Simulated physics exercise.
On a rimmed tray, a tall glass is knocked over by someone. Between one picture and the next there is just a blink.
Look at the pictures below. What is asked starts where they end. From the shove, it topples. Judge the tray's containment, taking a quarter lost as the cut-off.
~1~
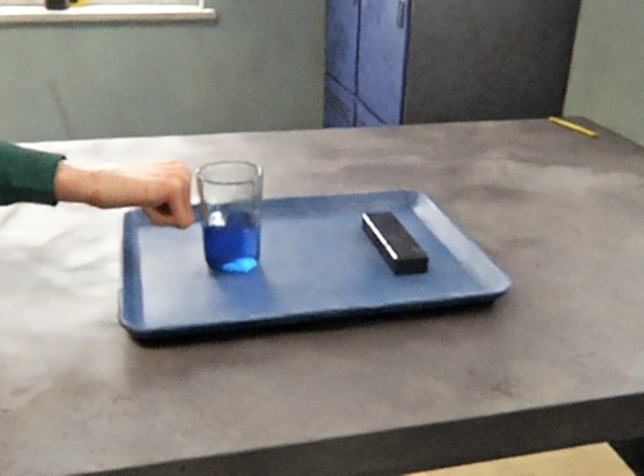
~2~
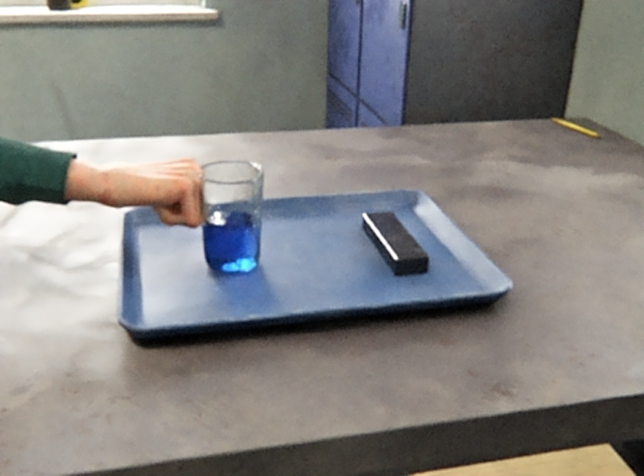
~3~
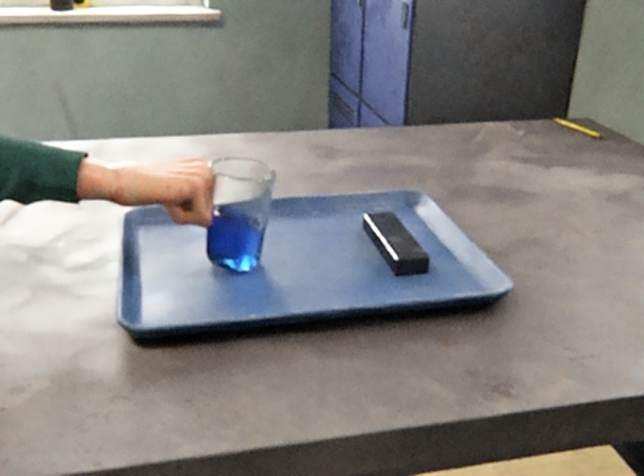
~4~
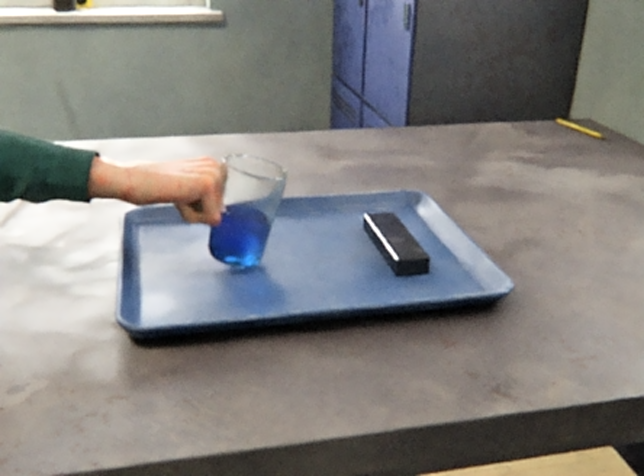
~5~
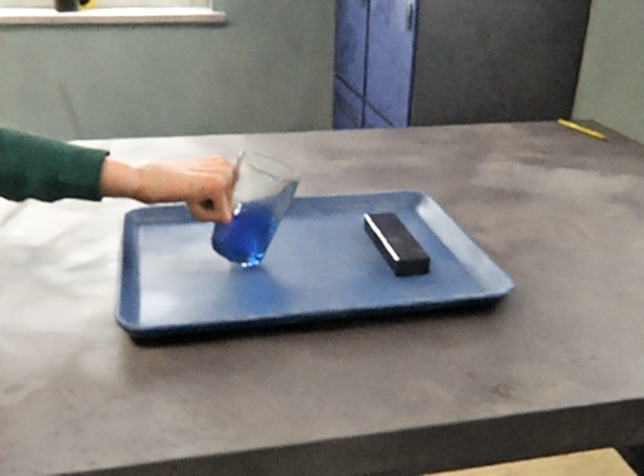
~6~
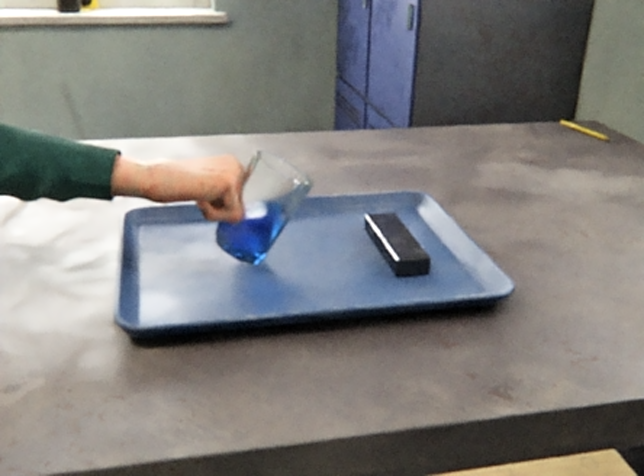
Containment is good, under a quarter lost.
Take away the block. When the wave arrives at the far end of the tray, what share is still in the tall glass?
About 55 per cent.
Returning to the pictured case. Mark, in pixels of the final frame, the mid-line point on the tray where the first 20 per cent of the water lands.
Around (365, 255).
A moment on, the tall glass is falling and 100 per cent is in the glass, 0 on the tray and 0 above or beyond its rim.
Next, the tall glass lies on its side and 85 per cent is in the glass, 14 on the tray and 2 above or beyond its rim.
Then the tall glass lies on its side and 42 per cent is in the glass, 44 on the tray and 14 above or beyond its rim.
Later the tall glass lies on its side and 21 per cent is in the glass, 66 on the tray and 13 above or beyond its rim.
At rest 88 per cent is held by tray and glass, 12 is off the tray.
